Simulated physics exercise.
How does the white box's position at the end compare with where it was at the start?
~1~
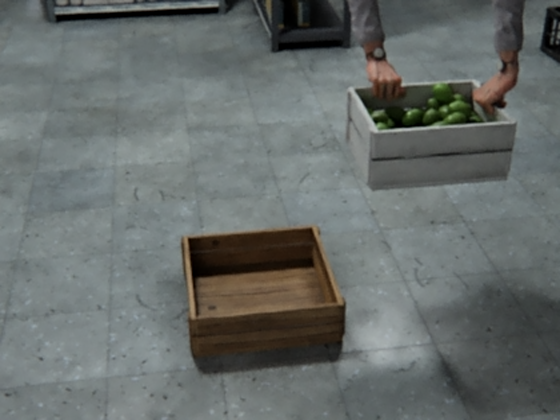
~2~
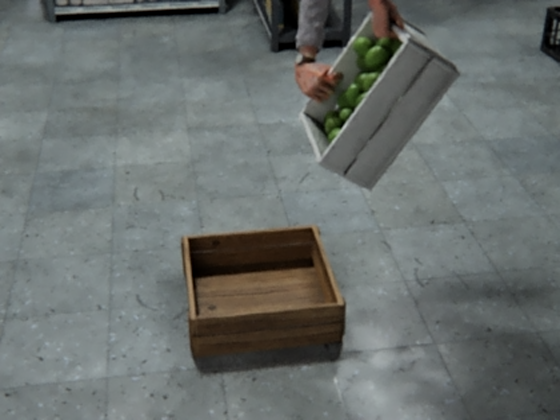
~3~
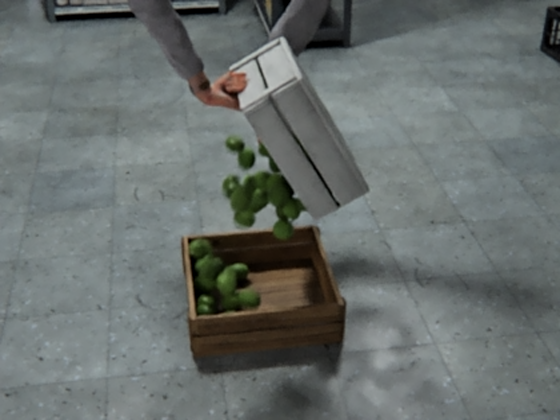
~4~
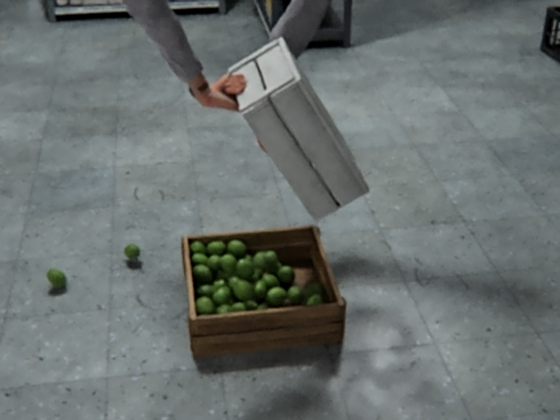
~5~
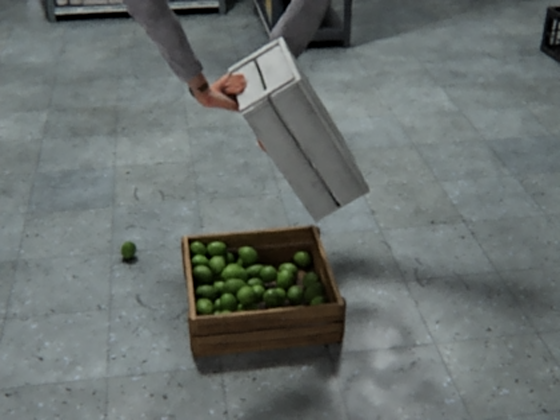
It starts off to the upper right of the wooden tub, and by the end it is farther left, held above the tub.
